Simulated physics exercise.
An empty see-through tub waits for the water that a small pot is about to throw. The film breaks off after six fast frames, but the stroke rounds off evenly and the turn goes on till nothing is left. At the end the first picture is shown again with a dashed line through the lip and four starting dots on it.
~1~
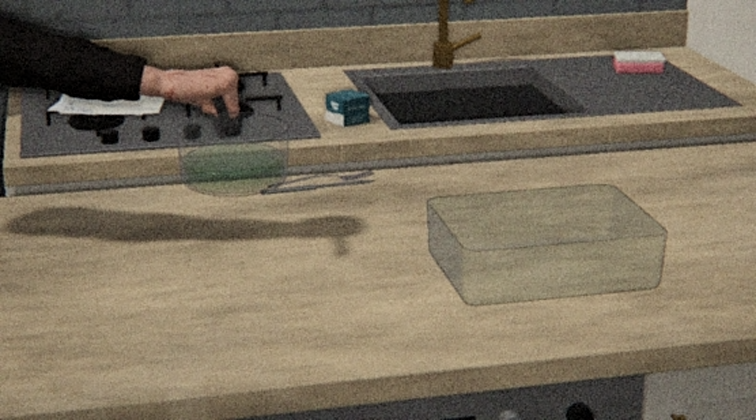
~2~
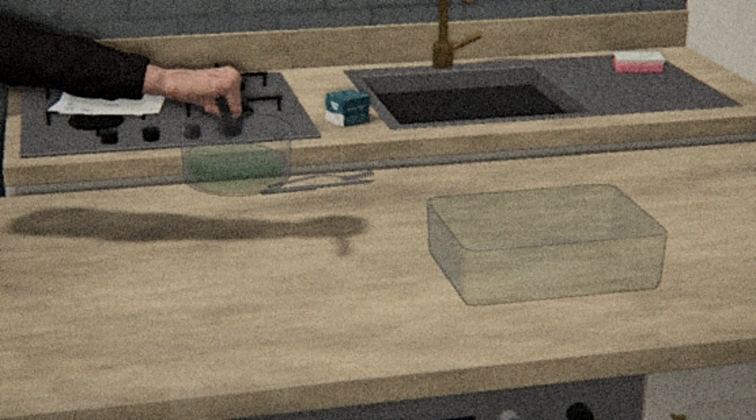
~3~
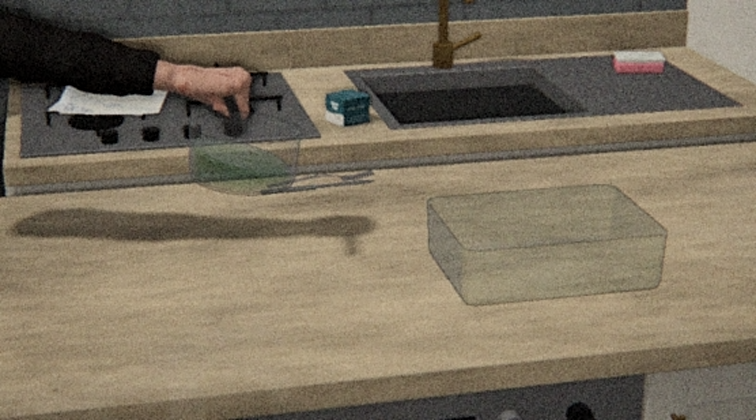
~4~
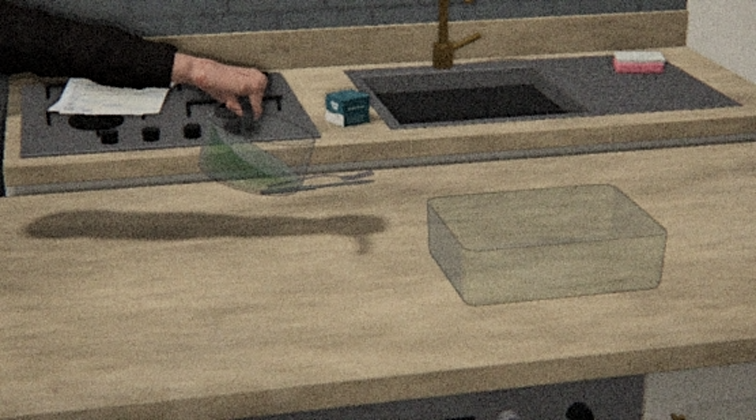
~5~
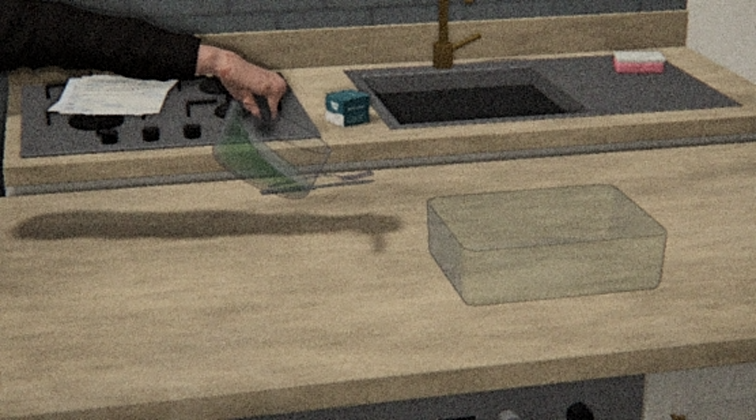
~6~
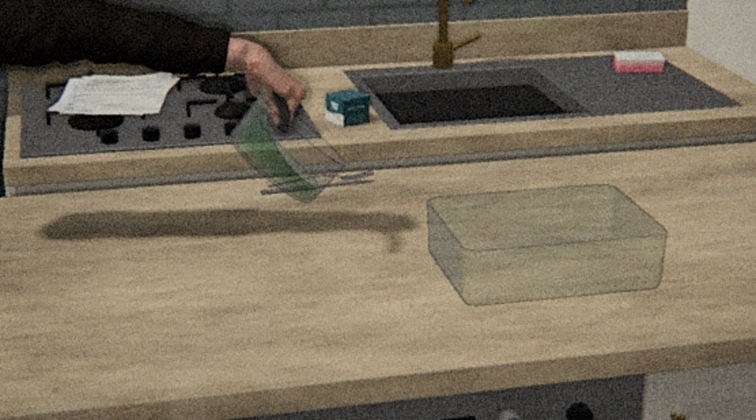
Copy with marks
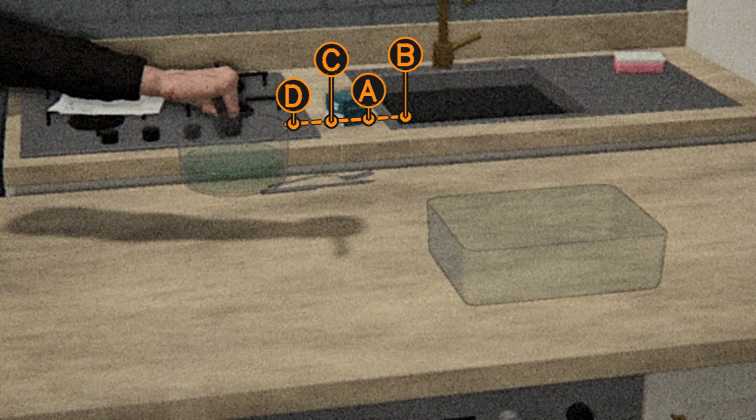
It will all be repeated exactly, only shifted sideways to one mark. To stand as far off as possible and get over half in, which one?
That is dot C.
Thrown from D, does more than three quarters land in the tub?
No, it does not.
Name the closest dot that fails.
That is dot D.
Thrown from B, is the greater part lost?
No.
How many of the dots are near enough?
Three.
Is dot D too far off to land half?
Yes, that goes wrong.
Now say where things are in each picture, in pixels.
In the first frame, upright, lip at (285, 124); tub from (462, 305) to (659, 286); nothing has left yet.
In the second frame, upright, lip at (288, 124); nothing has left yet.
In the third frame, tipped about 6°, lip at (298, 128); nothing has left yet.
In the fourth frame, tipped about 15°, lip at (313, 136); nothing has left yet.
In the fifth frame, tipped about 27°, lip at (329, 147); nothing has left yet.
In the sixth frame, tipped about 42°, lip at (343, 159); water is over the rim, down to (269, 101).
In orange, A at (368, 118); B at (405, 116); C at (331, 121); D at (293, 123).
Choosing A, about 82 % lands in the tub, 5 % falls short and 13 % goes beside or beyond.
Choosing B, about 77 % lands in the tub, 6 % falls short and 17 % goes beside or beyond.
Choosing C, about 64 % lands in the tub, 25 % falls short and 11 % goes beside or beyond.
Choosing D, about 22 % lands in the tub, 74 % falls short and 4 % goes beside or beyond.
